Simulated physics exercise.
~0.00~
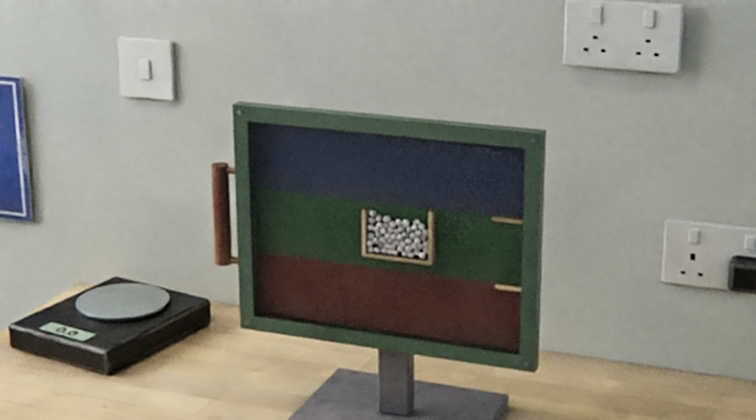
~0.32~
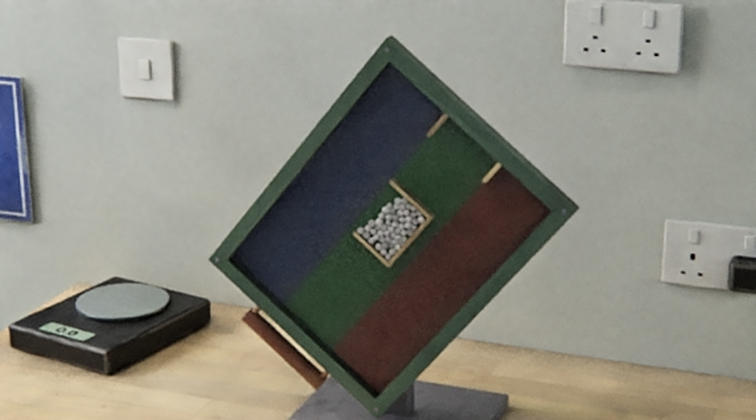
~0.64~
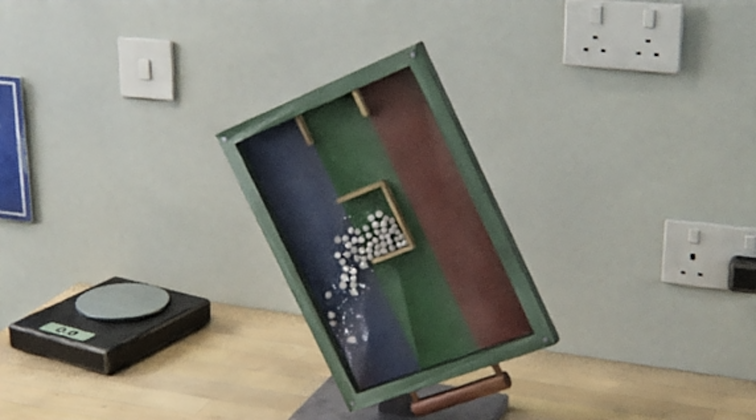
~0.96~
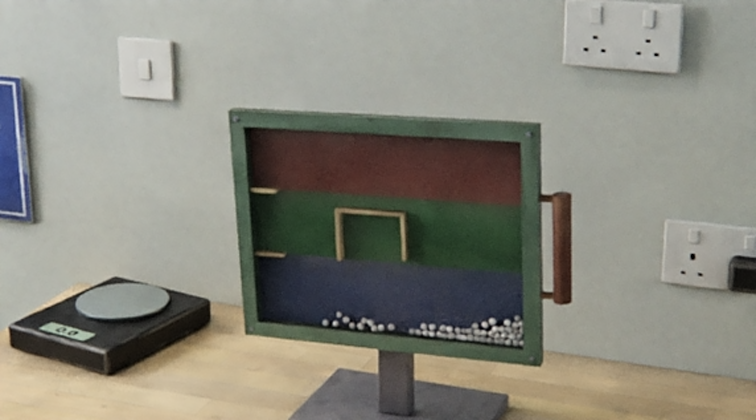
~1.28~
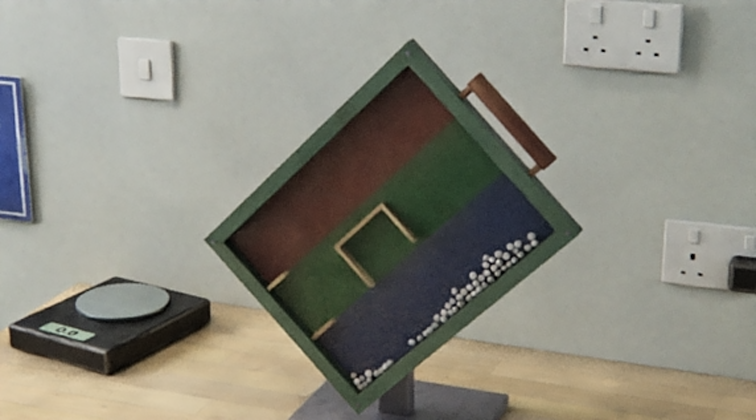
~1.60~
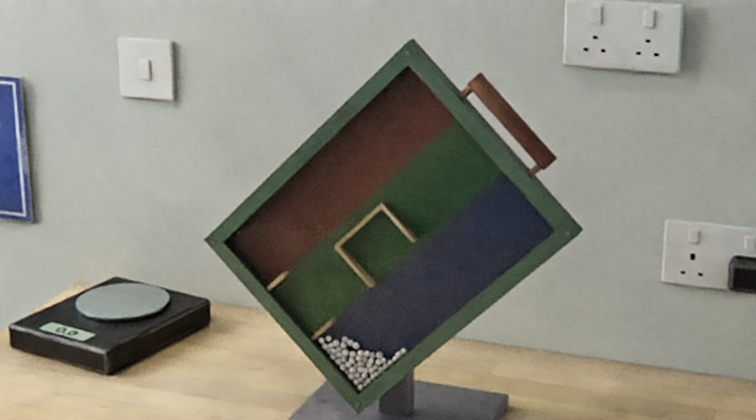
A green-edged panel with blue, green and red strips turned anticlockwise on its stand, tipping white beads out of a small holder onto the blue strip, then stopped at a slant as the beads slid down and heaped in its bottom corner.
